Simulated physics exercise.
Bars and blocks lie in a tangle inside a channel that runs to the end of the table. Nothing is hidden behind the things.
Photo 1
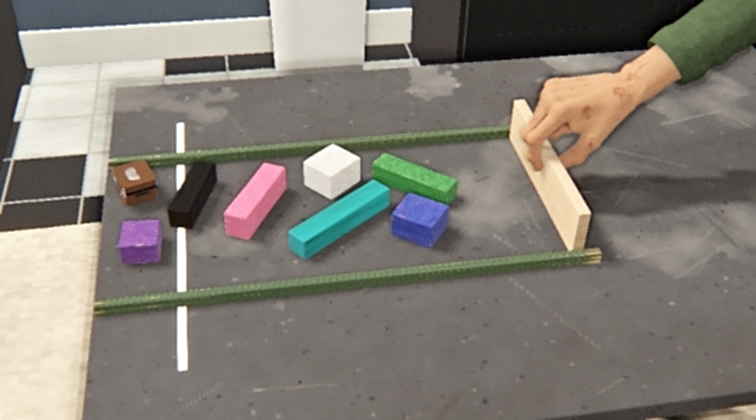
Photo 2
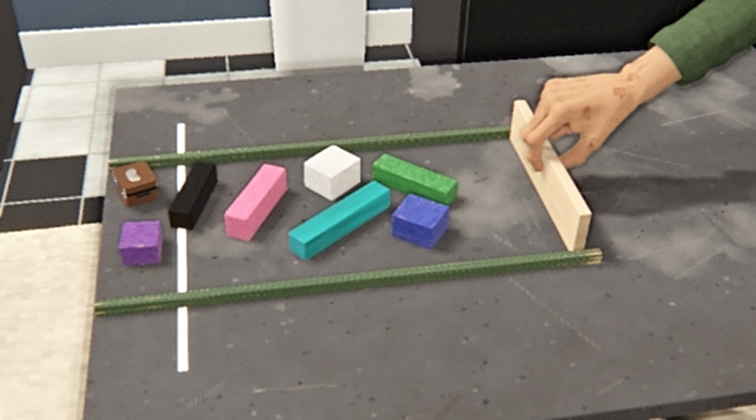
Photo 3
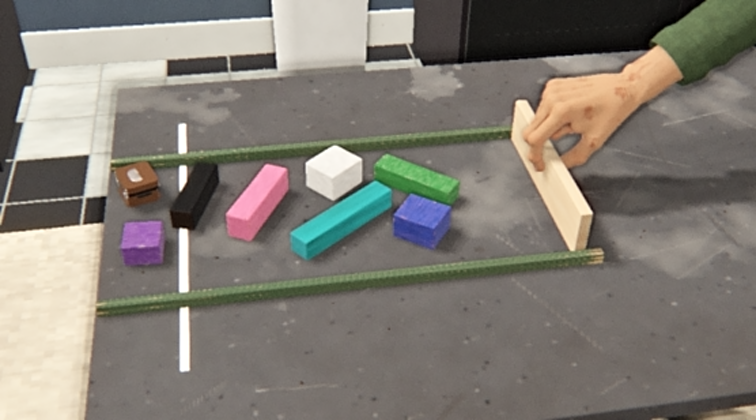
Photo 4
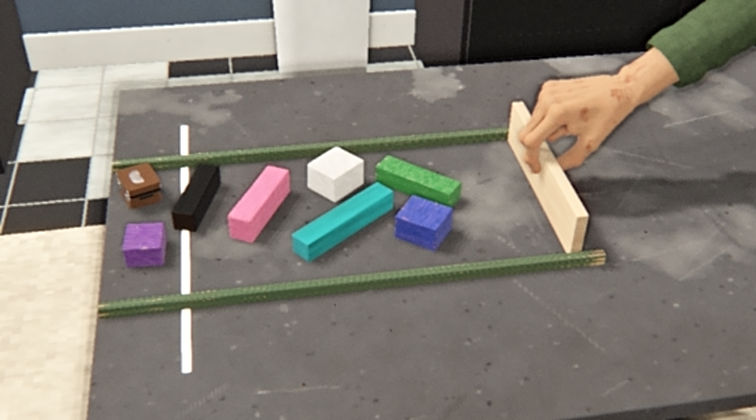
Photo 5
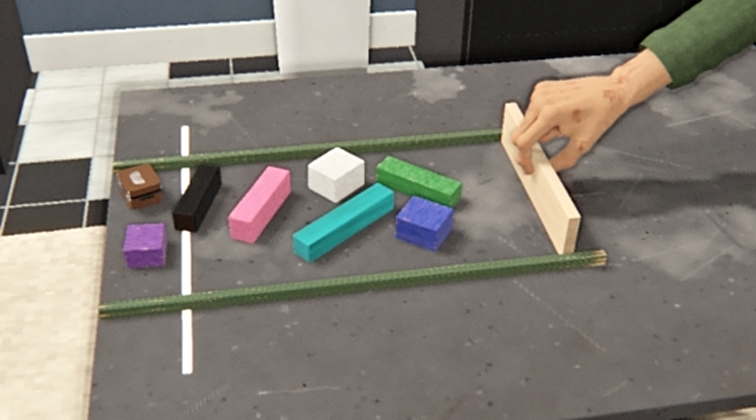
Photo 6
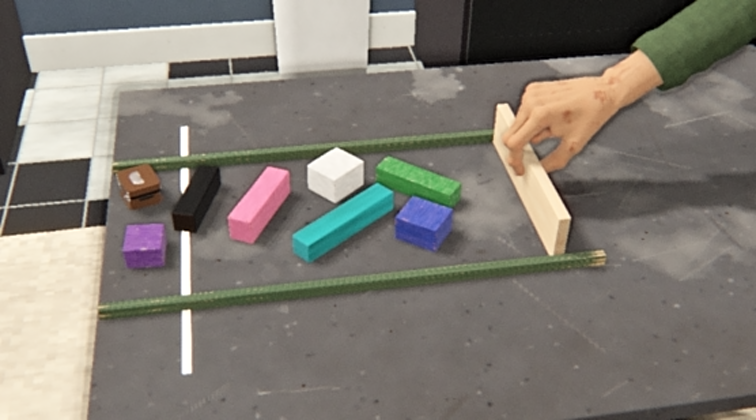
To begin with, a hand holds a wooden board upright at the right end of a channel between two green strips, where coloured bars and blocks lie scattered across a dark table. The board stays almost still, then the hand slides it slightly left, while the pieces remain in place, untouched.
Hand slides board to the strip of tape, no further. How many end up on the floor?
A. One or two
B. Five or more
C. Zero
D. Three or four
Answer: D.
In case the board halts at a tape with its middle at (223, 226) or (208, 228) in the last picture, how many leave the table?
First try 1, second try 3.
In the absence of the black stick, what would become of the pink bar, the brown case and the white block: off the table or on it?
Outcome for the pink bar: It drops; for the brown case: It drops; for the white block: It stays.
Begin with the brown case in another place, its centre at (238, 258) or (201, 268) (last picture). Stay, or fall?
First place: It comes off; second place: It comes off.
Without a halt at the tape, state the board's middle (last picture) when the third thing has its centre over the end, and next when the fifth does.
(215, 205) and (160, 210).
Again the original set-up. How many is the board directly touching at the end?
That makes 2.
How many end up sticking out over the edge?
The total comes out at 1.
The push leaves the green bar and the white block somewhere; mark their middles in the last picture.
Final positions: Near (172, 194); near (137, 182).
Soon after, none off yet; brown case at rest near (140, 188); purple block at rest near (146, 246); black stick at rest near (197, 198).
Then, none off yet; brown case moved about its own width near (102, 190); purple block moved a little near (125, 251); black stick moved about its own width near (131, 204).
At rest, the number that fall off is three or four; fallen, pink bar, black stick, purple block and brown case.
